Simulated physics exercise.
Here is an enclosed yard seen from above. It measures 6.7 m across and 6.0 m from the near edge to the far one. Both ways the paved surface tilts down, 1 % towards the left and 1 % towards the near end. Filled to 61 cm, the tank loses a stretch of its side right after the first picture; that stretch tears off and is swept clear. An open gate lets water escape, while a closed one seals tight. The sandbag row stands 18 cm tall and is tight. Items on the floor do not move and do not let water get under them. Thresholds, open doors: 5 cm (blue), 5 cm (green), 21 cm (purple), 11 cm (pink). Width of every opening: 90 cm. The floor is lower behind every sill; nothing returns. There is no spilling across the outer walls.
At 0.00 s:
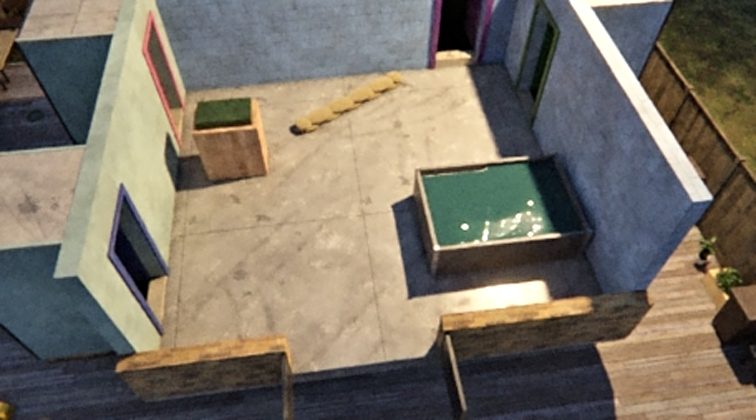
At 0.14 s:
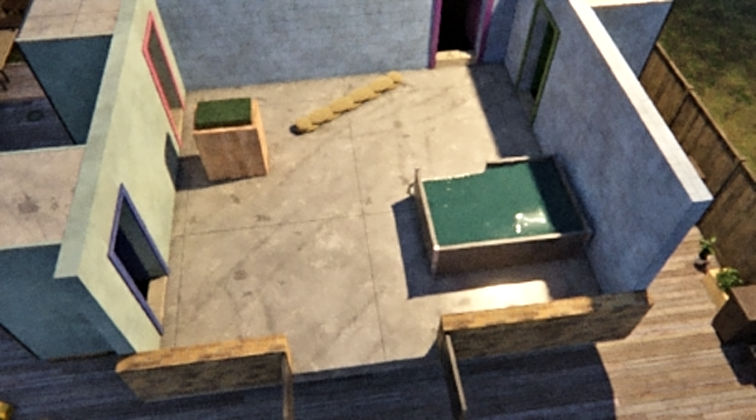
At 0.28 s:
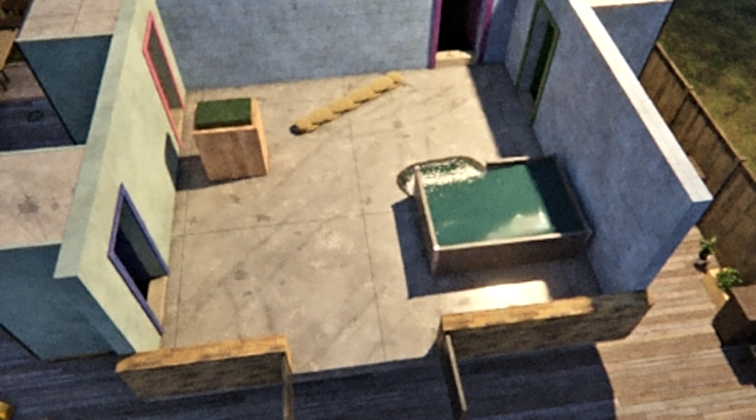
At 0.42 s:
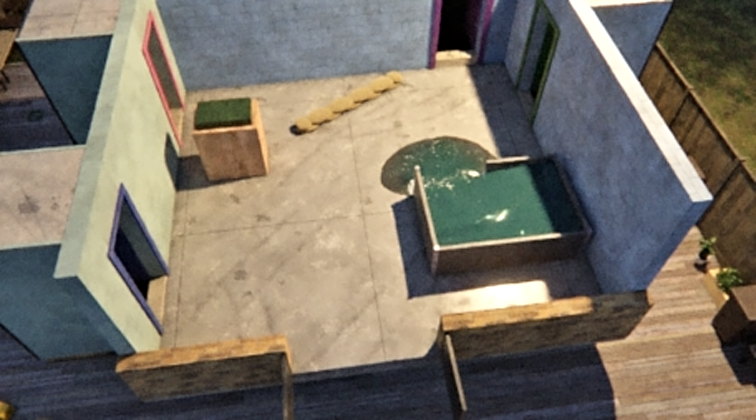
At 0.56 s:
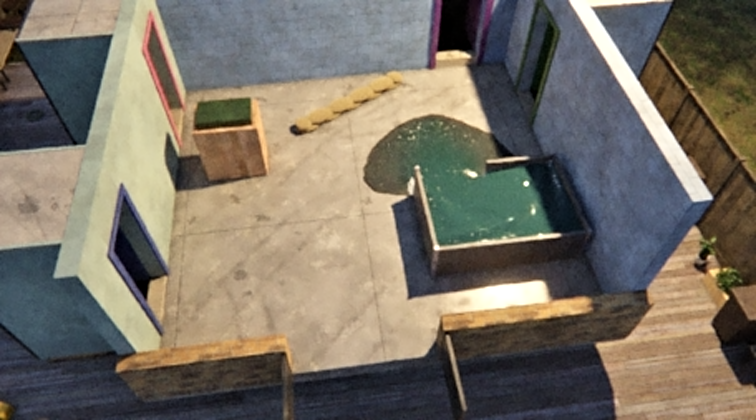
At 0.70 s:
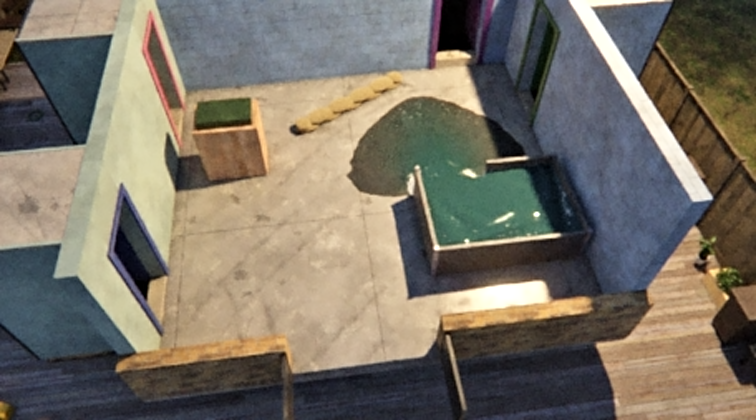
At the start, a rectangular tank of green water sits whole on the paved floor of a walled yard seen from above. Then part of its far side is gone, and water pours out through the gap. The puddle spreads across the paving toward the far wall and leftward, growing wide and rounded.
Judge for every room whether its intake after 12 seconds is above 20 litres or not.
The blue door: Intake above; the green door: Intake above; the purple door: Intake not above; the pink door: Intake not above.
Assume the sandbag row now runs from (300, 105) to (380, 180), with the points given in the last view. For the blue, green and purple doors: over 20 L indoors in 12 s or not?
So blue comes out low enough, green comes out too high and purple comes out low enough.
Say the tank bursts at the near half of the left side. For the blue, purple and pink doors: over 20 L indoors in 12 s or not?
Door blue goes beyond, door purple stays within, door pink stays within.
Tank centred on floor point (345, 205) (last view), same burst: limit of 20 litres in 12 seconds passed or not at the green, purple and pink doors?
Result - green door exceeds it, purple door does not exceed it, pink door exceeds it.
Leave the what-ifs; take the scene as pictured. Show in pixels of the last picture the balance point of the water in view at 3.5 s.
Around (435, 151) in the last picture.
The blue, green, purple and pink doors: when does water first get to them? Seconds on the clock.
Times: Blue 5.0 seconds, green 1.3 seconds, purple 1.2 seconds, pink 3.0 seconds.
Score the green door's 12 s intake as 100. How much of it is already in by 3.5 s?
By then it's near 15% of the total.
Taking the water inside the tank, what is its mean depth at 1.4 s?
41 cm.
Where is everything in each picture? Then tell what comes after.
The first frame shows the tank at (499, 202) is whole and still, 61 cm deep.
In the second frame, the front is at (413, 190), 0.6 m from the gap on the tank's far side; 0.3 m2 of floor is under water; 61 cm left at the back of the tank.
In the third frame, water pours out on the tank's far side and has run 0.9 m, to (469, 160); typically 10 cm deep outside, 61 cm at the tank's back.
In the fourth frame, water pours out on the tank's far side and has run 1.3 m, to (446, 139); typically 8 cm deep outside, 61 cm at the tank's back.
In the fifth frame, water pours out on the tank's far side and has run 1.9 m, to (437, 117); typically 5 cm deep outside, 55 cm at the tank's back.
In the sixth frame, water pours out on the tank's far side and has run 2.5 m, to (411, 101); typically 4 cm deep outside, 51 cm at the tank's back.
After 1.4 s water covers 25 % of the floor and is deepest (32 cm) near (432, 185); blue door not reached, green door 3 cm at the sill, 0 L in, purple door 13 cm at the sill, 0 L in, pink door not reached.
After 2.2 s water covers 35 % of the floor and is deepest (30 cm) near (421, 72); blue door not reached, green door 4 cm at the sill, 0 L in, purple door 21 cm at the sill, 0 L in, pink door not reached.
After 3.5 s water covers 45 % of the floor and is deepest (24 cm) near (496, 65); blue door not reached, green door 12 cm at the sill, 11 L in, purple door 18 cm at the sill, 1 L in, pink door 4 cm at the sill, 0 L in.
After 7.0 s water covers 75 % of the floor and is deepest (16 cm) near (268, 165); blue door 5 cm at the sill, 0 L in, green door 9 cm at the sill, 55 L in, purple door 8 cm at the sill, 1 L in, pink door 6 cm at the sill, 0 L in.
After 12.0 s water covers 90 % of the floor and is deepest (13 cm) near (158, 375); blue door 10 cm at the sill, 50 L in, green door 4 cm at the sill, 64 L in, purple door 2 cm at the sill, 1 L in, pink door 7 cm at the sill, 0 L in.
